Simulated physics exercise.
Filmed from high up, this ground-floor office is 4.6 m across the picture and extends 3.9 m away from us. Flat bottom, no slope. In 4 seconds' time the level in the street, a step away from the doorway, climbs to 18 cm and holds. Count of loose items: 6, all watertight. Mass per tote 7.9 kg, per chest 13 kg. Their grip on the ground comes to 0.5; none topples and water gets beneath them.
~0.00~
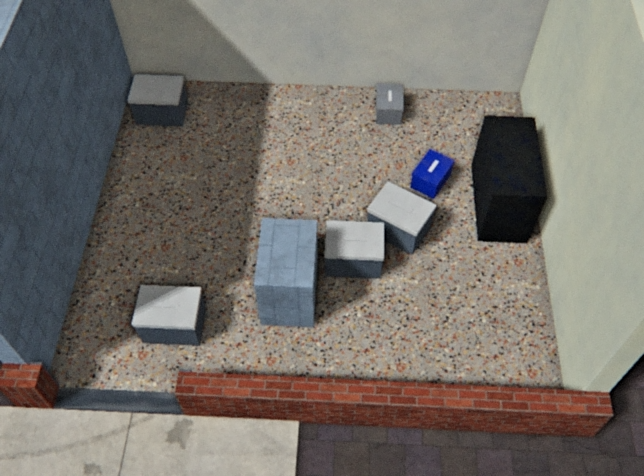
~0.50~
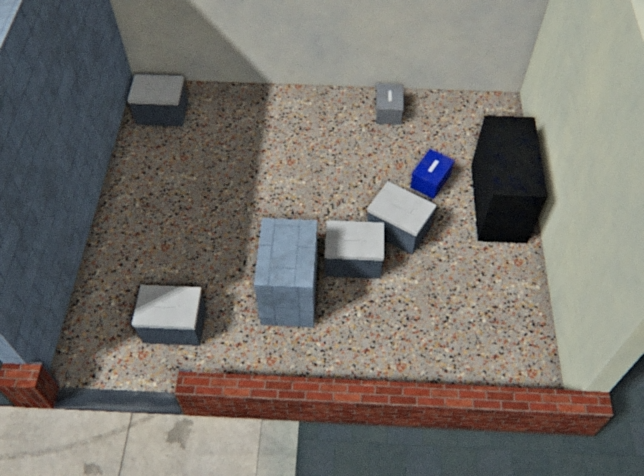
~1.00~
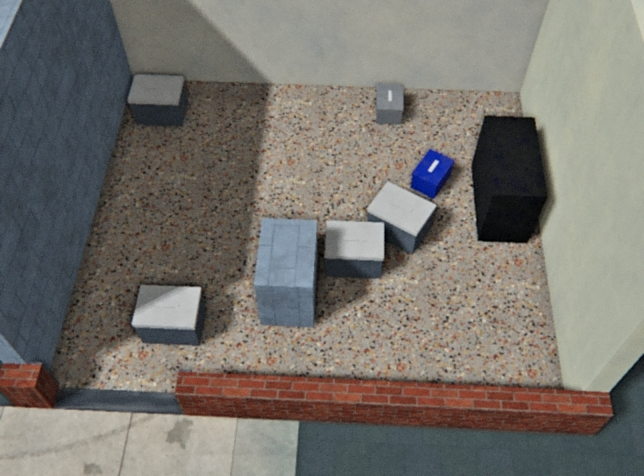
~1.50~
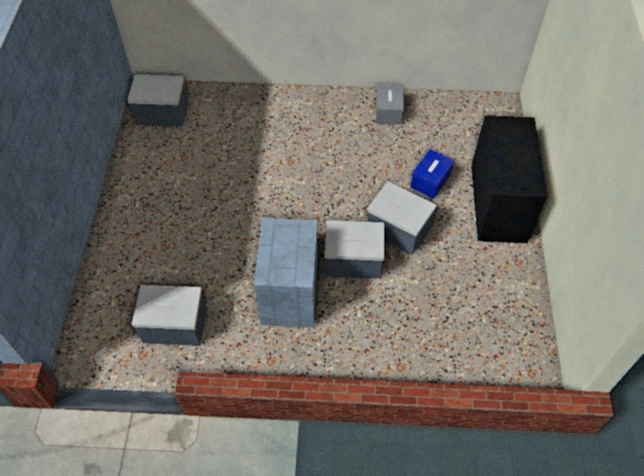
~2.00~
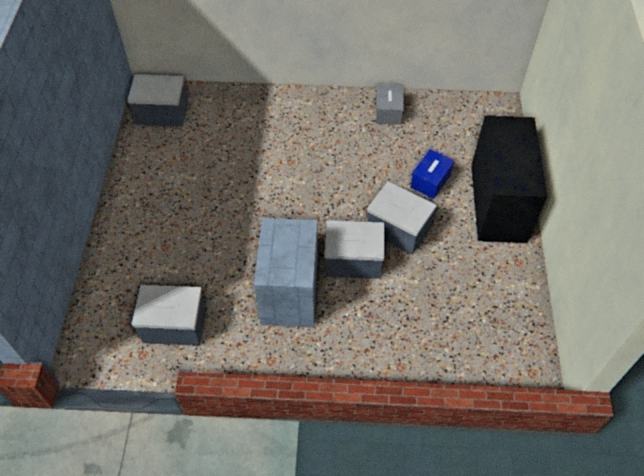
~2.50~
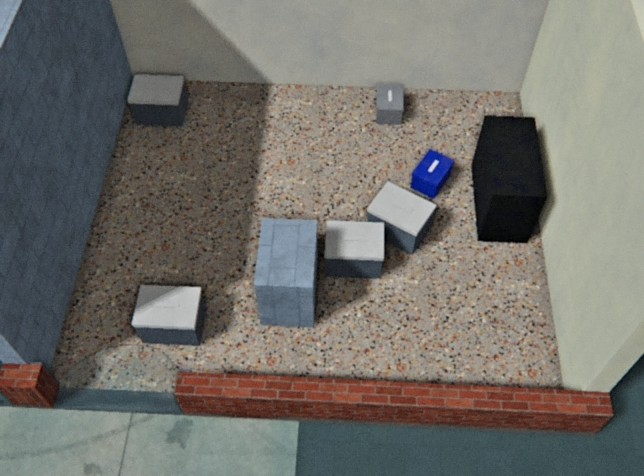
A thin sheet of dark, bluish-green water spreads over the street, first across the paving at lower right, then over the pale slabs at lower left, tinting the doorway sill. The fixed high view looks down into a pebbly-floored room behind a low brick wall. Inside, grey boxes, a blue tote right of centre and a tall black block at right all stay still.
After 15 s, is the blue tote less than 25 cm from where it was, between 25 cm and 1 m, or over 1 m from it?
Looks like it will be displaced a long way.
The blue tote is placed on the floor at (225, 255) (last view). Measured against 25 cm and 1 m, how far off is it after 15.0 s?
Result: It drifts a great deal.
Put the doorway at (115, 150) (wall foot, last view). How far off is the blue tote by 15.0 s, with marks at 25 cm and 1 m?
You'd see the blue tote wander off a long way.
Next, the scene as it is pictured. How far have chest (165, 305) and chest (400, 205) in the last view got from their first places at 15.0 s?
They've ended up 400 cm and 80 cm away, in that order.
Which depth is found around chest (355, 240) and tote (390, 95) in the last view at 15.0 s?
About 8 and 12 cm.
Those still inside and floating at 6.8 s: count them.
Answer: 1.
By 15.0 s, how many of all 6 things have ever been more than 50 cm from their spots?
Count: 5.
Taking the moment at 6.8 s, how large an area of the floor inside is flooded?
Some 11.0 m2 of it.
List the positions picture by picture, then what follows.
The blue tote at (433, 167) rests on the ground; 0.0 m2 under water; 0 of 6 have shifted, in the first picture.
The blue tote at (433, 167), on the bottom; 0.0 m2 under water; 0 of 6 have shifted, in the second picture.
The blue tote at (433, 167) rests on the ground; water covers 0.0 m2; 0 of 6 have shifted, in the third picture.
The blue tote at (433, 167) rests on the ground; 0.0 m2 under water; 0 of 6 have shifted, in the fourth picture.
The blue tote at (433, 167) rests on the ground; water covers 0.0 m2; 0 of 6 have shifted, in the fifth picture.
The blue tote at (433, 167), on the bottom; 0.3 m2 under water; 0 of 6 have shifted, in the sixth picture.
After 3.5 s the blue tote is near (433, 167), 0.0 m from its start, aground; 0 afloat.
After 6.8 s the blue tote is near (433, 167), 0.0 m from its start, aground; 1 afloat.
After 11.0 s the blue tote is near (455, 180), 0.3 m from its start, afloat; 4 afloat.
After 15.0 s the blue tote is near (454, 319), 1.8 m from its start, afloat; 6 afloat.
